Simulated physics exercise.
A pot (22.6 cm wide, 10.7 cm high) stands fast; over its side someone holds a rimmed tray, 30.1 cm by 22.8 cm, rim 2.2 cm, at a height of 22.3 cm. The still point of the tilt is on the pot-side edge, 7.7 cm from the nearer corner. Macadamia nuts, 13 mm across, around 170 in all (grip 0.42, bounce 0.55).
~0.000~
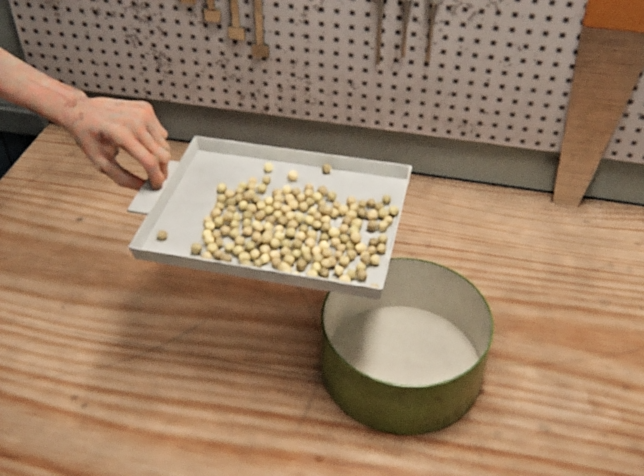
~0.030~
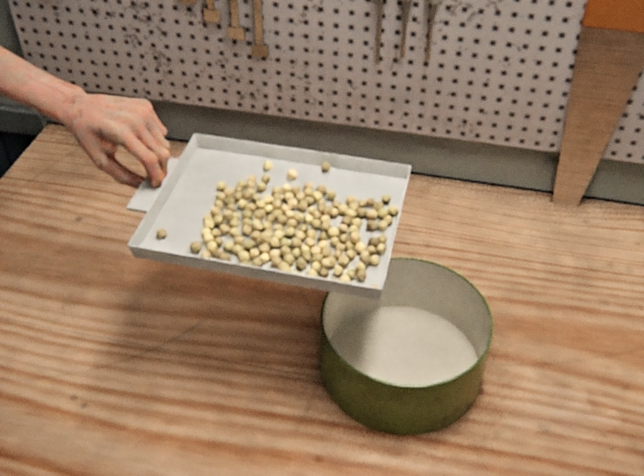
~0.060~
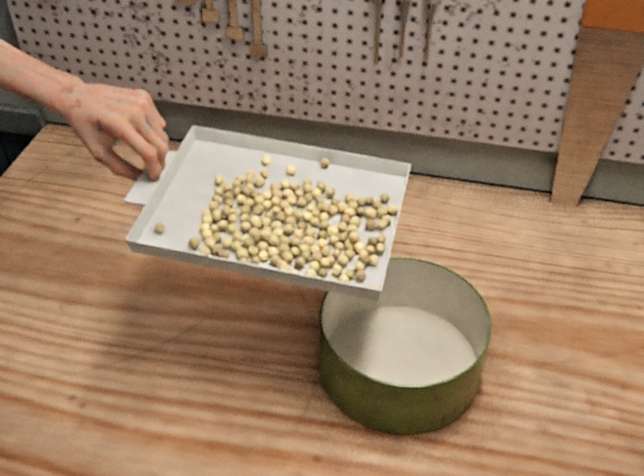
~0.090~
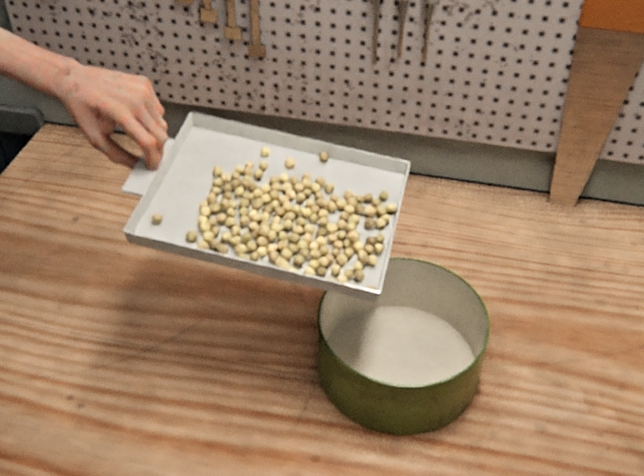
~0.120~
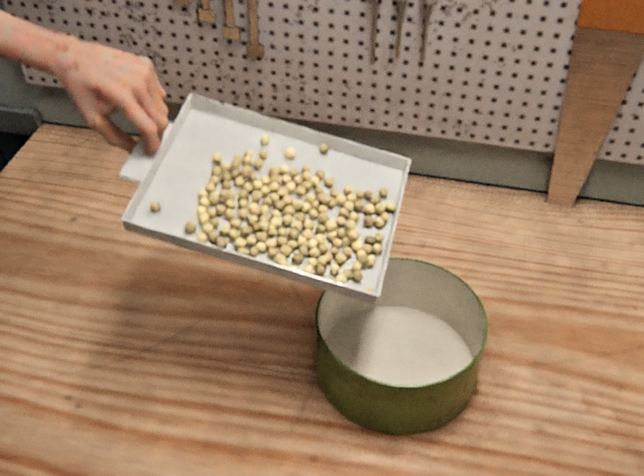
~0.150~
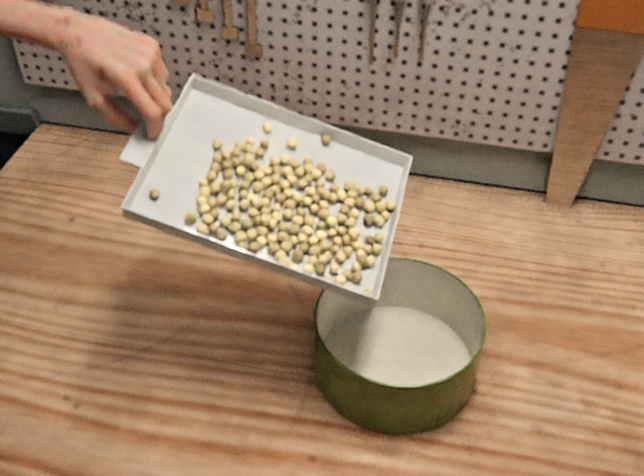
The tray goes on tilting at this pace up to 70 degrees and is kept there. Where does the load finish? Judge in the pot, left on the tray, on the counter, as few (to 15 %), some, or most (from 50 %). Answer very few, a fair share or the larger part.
Pot: A fair share, tray: A fair share, counter: A fair share.
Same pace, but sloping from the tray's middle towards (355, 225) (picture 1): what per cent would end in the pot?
Some 40 per cent.
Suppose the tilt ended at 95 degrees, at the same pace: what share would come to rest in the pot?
In that case some 70 per cent.
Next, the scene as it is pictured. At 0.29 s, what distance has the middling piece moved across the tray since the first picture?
Some 1 cm.
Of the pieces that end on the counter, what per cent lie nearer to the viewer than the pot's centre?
About 100 per cent.
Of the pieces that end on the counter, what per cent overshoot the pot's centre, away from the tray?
Some 80 per cent.
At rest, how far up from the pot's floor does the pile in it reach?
Some 1.5 cm.
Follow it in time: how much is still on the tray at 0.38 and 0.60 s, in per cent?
About 100, 65.
After 0.29 s, tilt 48 degrees; the tray holds 100 %, the pot 0 %.
After 0.38 s, tilt 65 degrees; the tray holds 100 %, the pot 0 %.
Then, at 0.60 s, tilt 70 degrees; the tray holds 65 %, the pot 10 %.
At rest (2.0 s), pot 40 %, tray 35 %, counter 25 %.
